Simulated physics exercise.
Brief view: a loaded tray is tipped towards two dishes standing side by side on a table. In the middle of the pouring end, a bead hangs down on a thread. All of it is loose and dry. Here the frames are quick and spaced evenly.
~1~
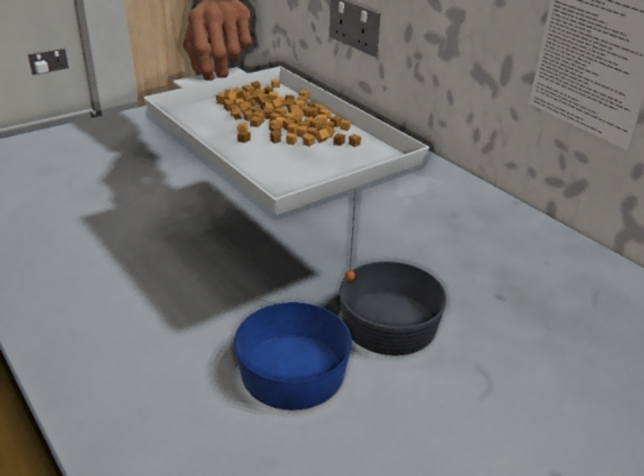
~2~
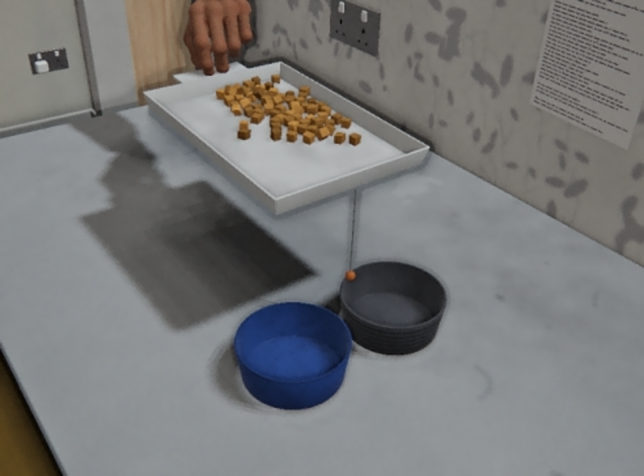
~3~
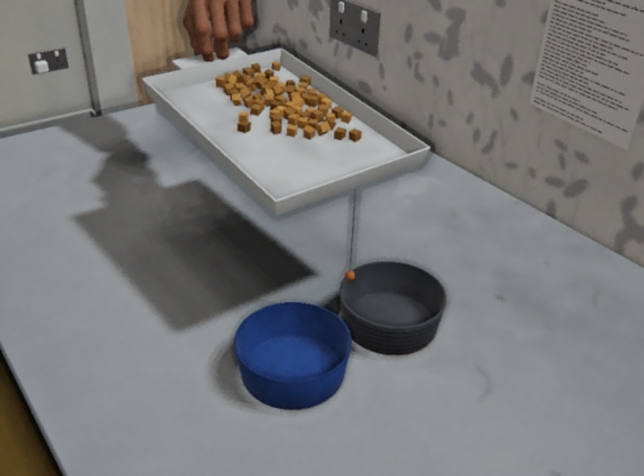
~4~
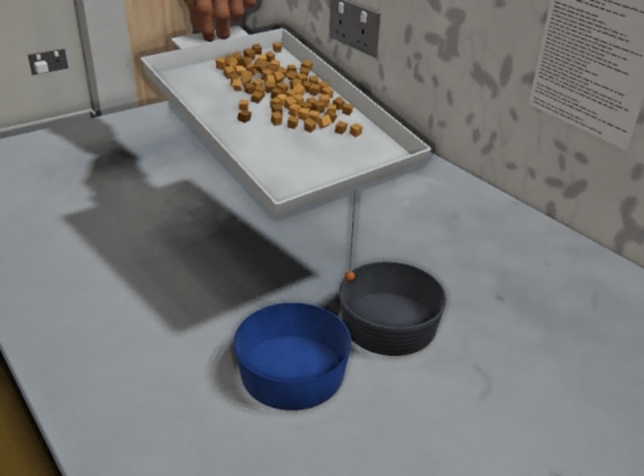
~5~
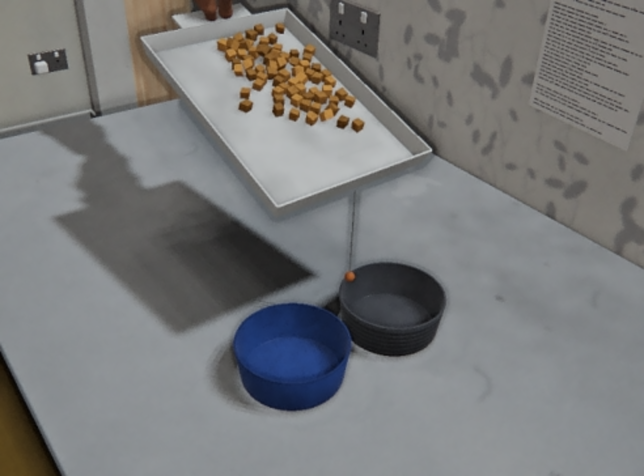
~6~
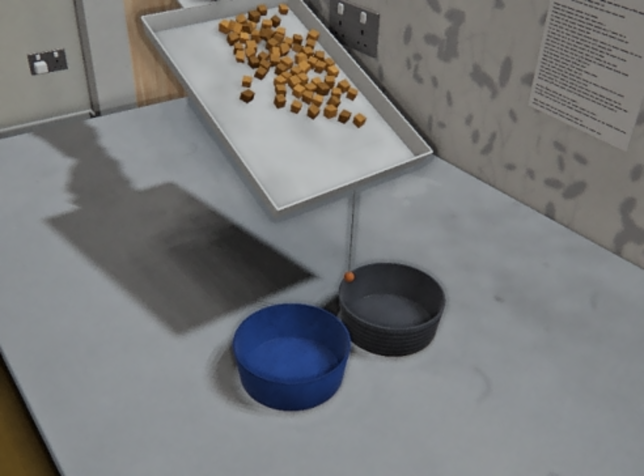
The footage shows a hand at the far end of a white tray of brown cubes raising that end so the tray slopes more steeply, while a blue dish and a dark grey dish stay still on the table below.
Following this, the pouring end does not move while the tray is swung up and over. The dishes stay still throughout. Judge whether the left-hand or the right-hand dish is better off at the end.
The dish to the right will collect more.
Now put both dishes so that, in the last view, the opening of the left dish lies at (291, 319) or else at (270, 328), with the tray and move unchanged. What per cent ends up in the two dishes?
40 %, 30 %.
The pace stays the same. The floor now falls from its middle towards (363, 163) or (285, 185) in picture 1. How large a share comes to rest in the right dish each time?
I'd say roughly 50 percent with the first slope, 0 percent with the other.
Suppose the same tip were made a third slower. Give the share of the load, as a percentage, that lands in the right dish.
Around 40 in every hundred.
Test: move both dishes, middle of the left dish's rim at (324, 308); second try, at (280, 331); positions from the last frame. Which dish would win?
For the first position it is the one at left; for the second, the one at right.
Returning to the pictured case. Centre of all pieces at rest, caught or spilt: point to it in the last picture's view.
Roughly at (378, 344).
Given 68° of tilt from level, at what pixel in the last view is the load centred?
The centre of the load shows up near (365, 169) in the last view.
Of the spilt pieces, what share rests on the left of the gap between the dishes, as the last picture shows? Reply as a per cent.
Roughly 20 in a hundred.
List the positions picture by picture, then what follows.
The first picture shows corners of the pouring end at (277, 196) and (422, 147), level; middle of the load at (281, 114), croutons; left dish at (327, 388); right dish at (427, 335); bead on its thread at (350, 276).
The second picture shows corners of the pouring end at (277, 196) and (423, 146), level; middle of the load at (281, 110).
The third picture shows corners of the pouring end at (278, 197) and (424, 147), tipped barely, level across its low end; middle of the load at (281, 101).
The fourth picture shows corners of the pouring end at (278, 199) and (425, 147), tipped a little, level across its low end; middle of the load at (282, 89).
The fifth picture shows corners of the pouring end at (279, 202) and (426, 149), tipped clearly, level across its low end; middle of the load at (284, 76).
The sixth picture shows corners of the pouring end at (279, 204) and (427, 150), tipped clearly, level across its low end; middle of the load at (287, 64); left dish at (326, 389); right dish at (426, 336).
Soon after the last picture, tray tipped steeply; nearly all on the tray; a small part in the air.
A little later, tray tipped past a quarter turn; about a quarter on the tray; a small part in the left dish; about a quarter in the right dish; about a quarter outside both; a small part in the air.
Later still, tray tipped past a quarter turn; about a quarter in the left dish; about half in the right dish; about a quarter outside both.
At rest, tray tipped past a quarter turn; about a quarter in the left dish; about half in the right dish; about a quarter outside both.
